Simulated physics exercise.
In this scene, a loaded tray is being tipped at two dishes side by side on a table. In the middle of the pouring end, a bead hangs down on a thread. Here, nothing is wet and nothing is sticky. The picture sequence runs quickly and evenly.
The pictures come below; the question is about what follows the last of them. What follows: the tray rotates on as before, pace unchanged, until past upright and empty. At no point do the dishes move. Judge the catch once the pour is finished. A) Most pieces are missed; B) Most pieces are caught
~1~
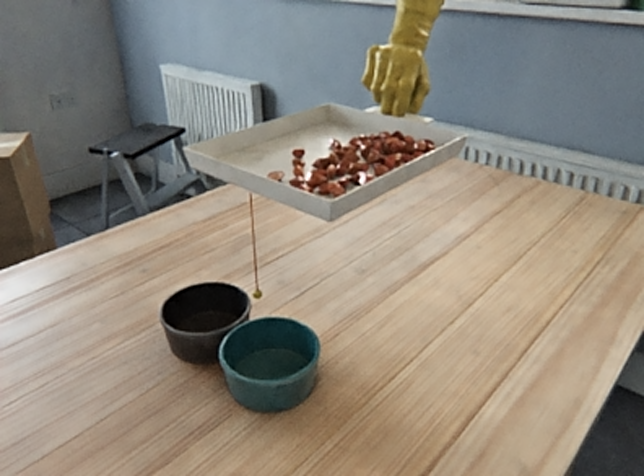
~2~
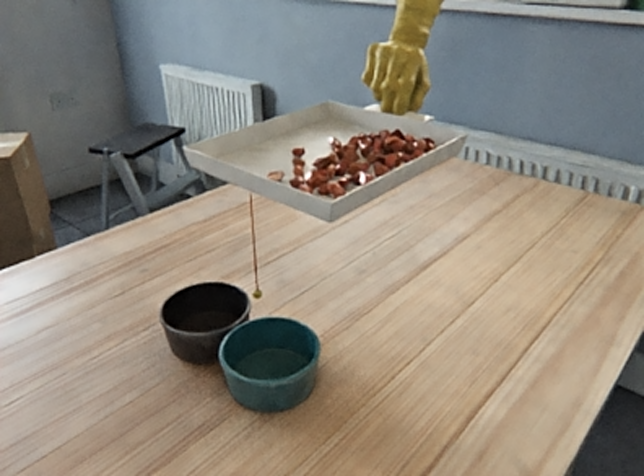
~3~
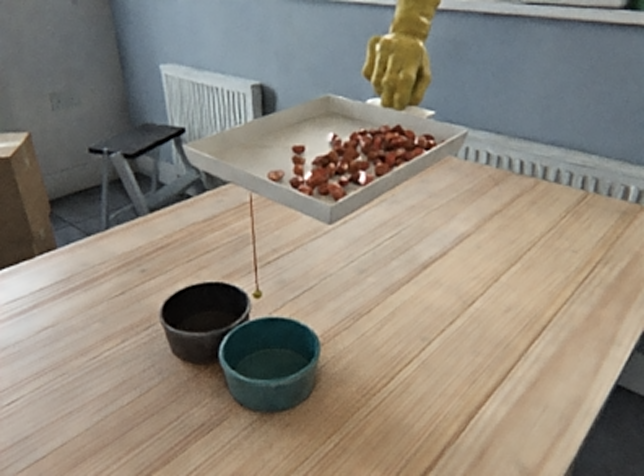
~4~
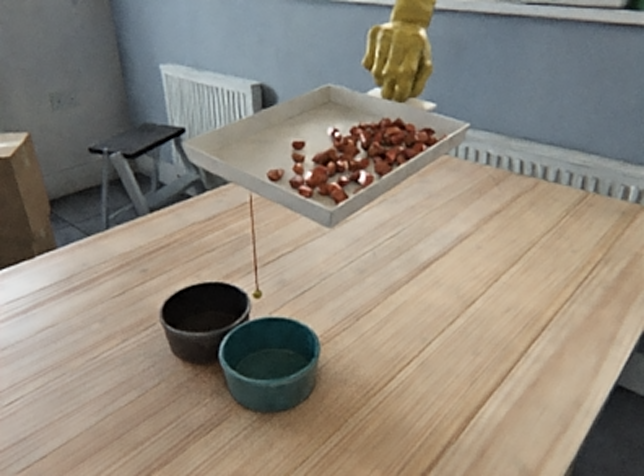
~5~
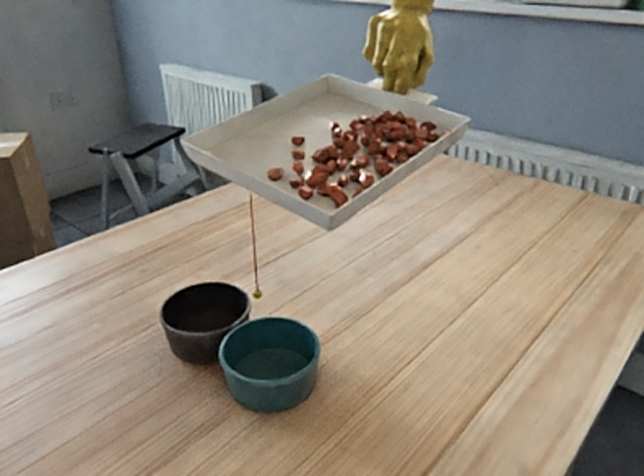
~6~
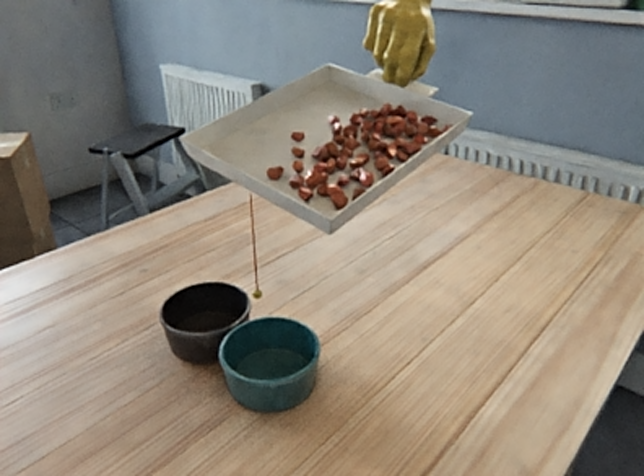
A, most pieces are missed.
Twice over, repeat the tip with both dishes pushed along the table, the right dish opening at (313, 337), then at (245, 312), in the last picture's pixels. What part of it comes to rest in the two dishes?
Roughly 90% on the first try and 0% on the second.
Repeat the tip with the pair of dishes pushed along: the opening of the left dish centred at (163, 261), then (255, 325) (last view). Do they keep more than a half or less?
Well, a minority share the first time and a majority share the next.
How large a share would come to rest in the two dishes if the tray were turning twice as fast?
About 30 %.
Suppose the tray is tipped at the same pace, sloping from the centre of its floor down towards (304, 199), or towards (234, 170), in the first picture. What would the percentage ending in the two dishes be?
Near 50 % and 40 %.
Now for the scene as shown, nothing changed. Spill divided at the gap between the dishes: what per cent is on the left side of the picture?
Estimate: Near 0 per cent.
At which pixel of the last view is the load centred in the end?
Close to (315, 381) in the last view.
Just after the last frame, tray tipped steeply; every one on the tray.
A moment on, tray tipped right over; roughly a quarter on the tray; roughly a quarter in the right dish; roughly a third outside both; roughly a quarter in the air.
Further on, tray tipped past a quarter turn; roughly a third in the right dish; roughly two thirds outside both.
When it is over, tray tipped past a quarter turn; roughly a third in the right dish; not one in the left dish; roughly two thirds outside both.
